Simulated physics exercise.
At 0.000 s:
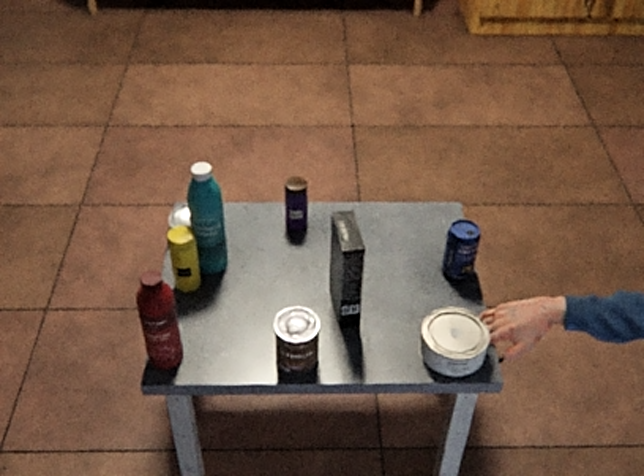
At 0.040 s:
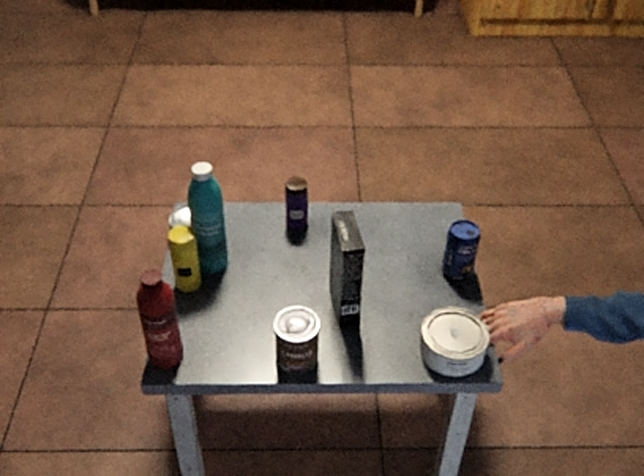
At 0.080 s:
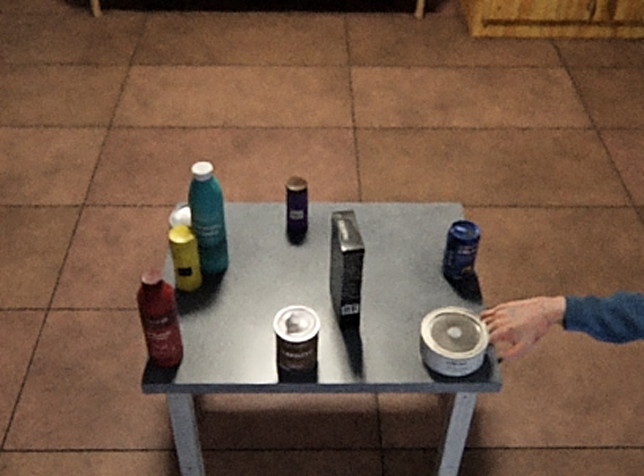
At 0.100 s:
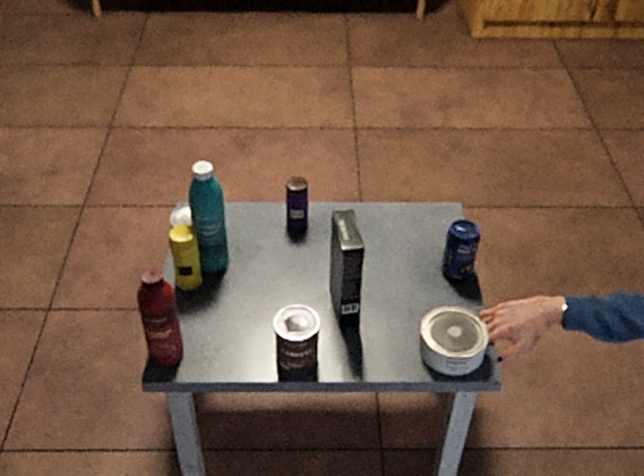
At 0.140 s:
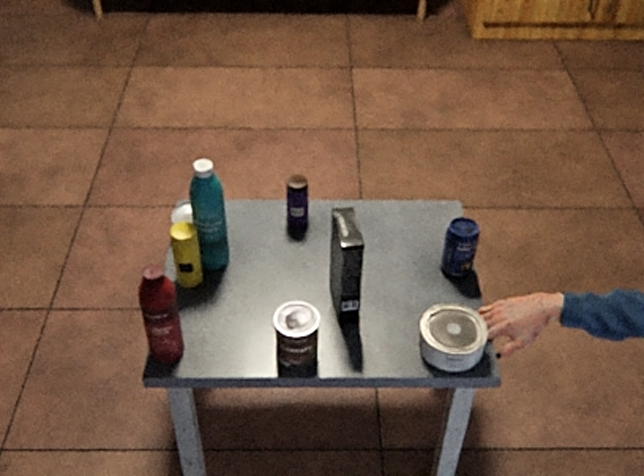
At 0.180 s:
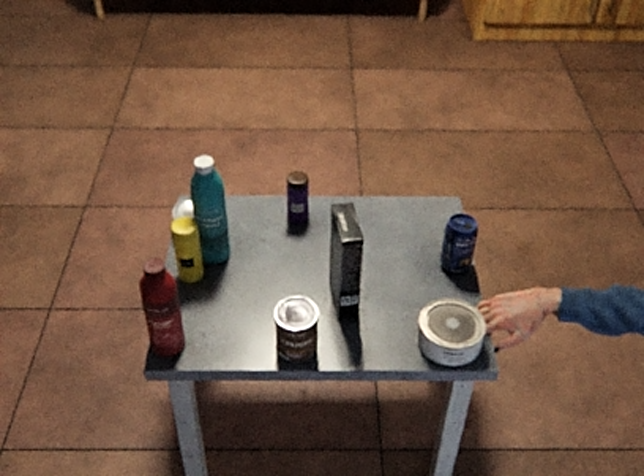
A hand at the right edge slowly pushes the table of containers slightly away.
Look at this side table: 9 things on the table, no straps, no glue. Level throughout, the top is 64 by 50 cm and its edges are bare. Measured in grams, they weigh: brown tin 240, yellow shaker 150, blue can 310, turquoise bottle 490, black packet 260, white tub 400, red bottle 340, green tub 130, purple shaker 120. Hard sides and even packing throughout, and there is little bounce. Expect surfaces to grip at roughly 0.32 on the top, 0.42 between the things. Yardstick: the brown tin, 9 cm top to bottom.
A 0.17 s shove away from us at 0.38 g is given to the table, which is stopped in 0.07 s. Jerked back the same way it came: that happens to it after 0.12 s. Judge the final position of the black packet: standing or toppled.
Standing.
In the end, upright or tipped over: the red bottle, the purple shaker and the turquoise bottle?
Final state - red bottle: Goes over; purple shaker: Remains on its base; turquoise bottle: Goes over.
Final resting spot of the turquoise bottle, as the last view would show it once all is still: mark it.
Its middle comes to rest around (271, 198).
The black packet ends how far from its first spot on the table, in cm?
About 0 cm.
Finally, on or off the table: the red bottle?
Red bottle: Goes out of bounds.
Around 0.38 s, table 8 cm from its start; black packet shifted 2 cm near (344, 236); turquoise bottle at 15° to upright; red bottle shifted 2 cm.
Around 0.68 s, turquoise bottle on its side; green tub shifted 6 cm; red bottle at 5° to upright.
Around 1.08 s, red bottle now off the table; turquoise bottle on its side; green tub shifted 6 cm.
Finally (1.6 s), off the table and tipped over, red bottle; on their side or leaning hard on the table, turquoise bottle; not toppled but over 5 cm from the start, green tub; the other 6 still in place (within 5 cm). In the last view, black packet near (346, 271).
